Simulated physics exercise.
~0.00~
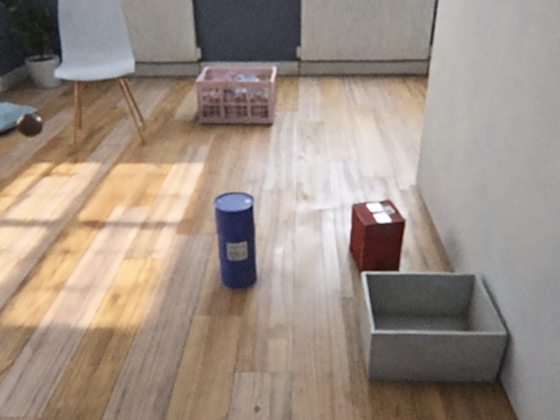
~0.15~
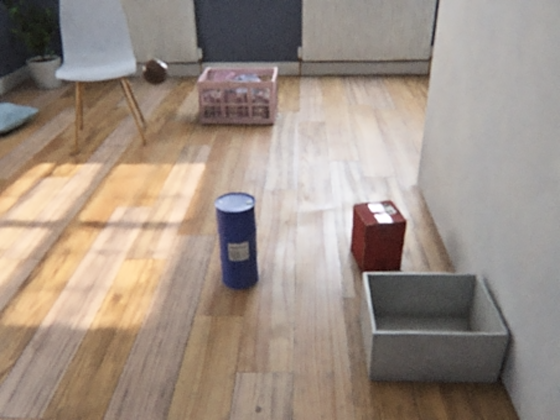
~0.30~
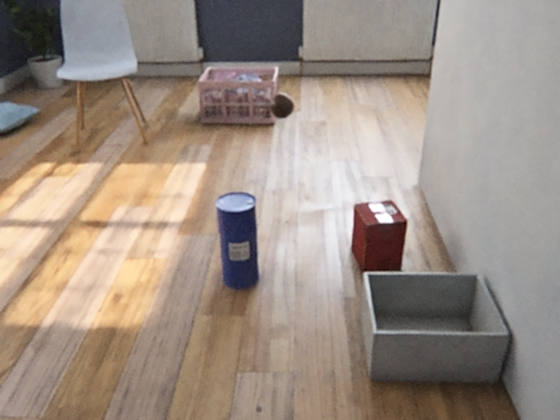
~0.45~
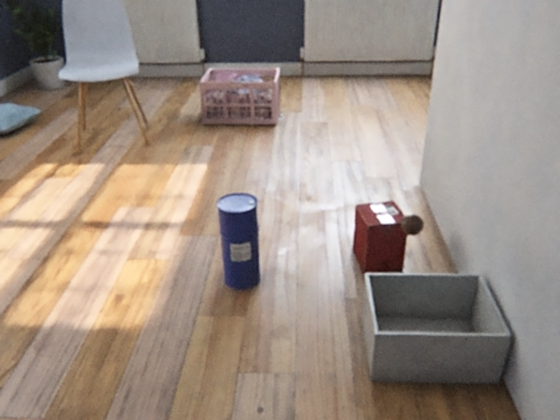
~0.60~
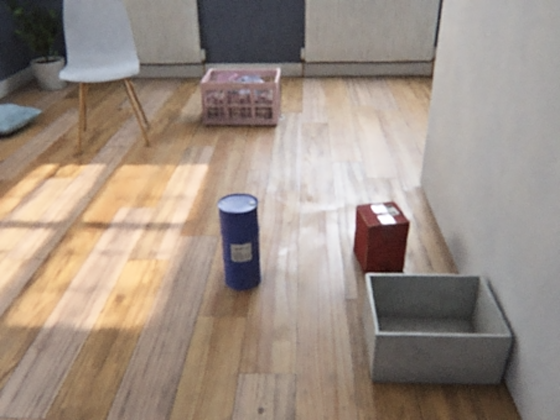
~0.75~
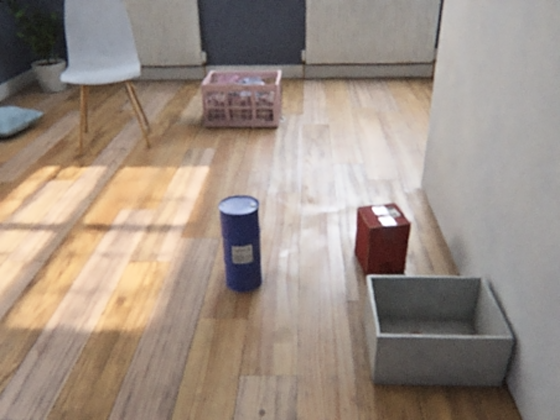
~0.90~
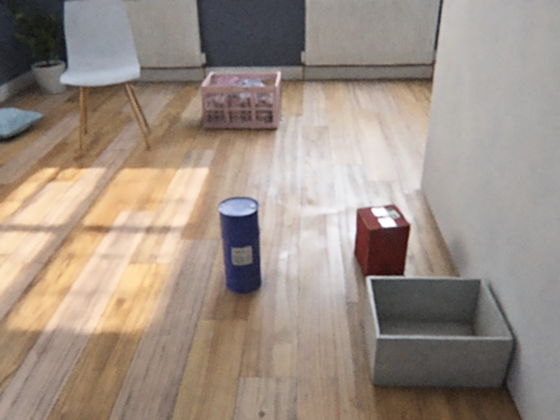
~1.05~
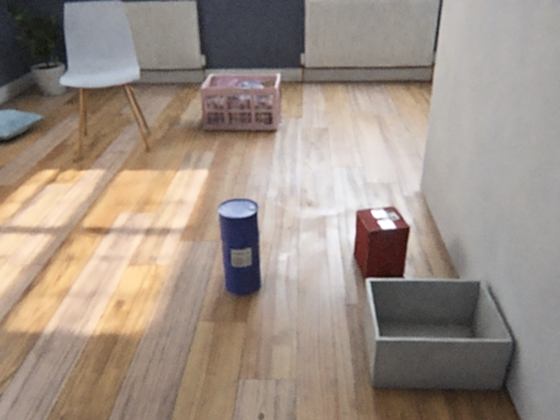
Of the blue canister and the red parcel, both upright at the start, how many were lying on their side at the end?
None of them were. The blue canister and the red parcel were both still standing upright at the end.
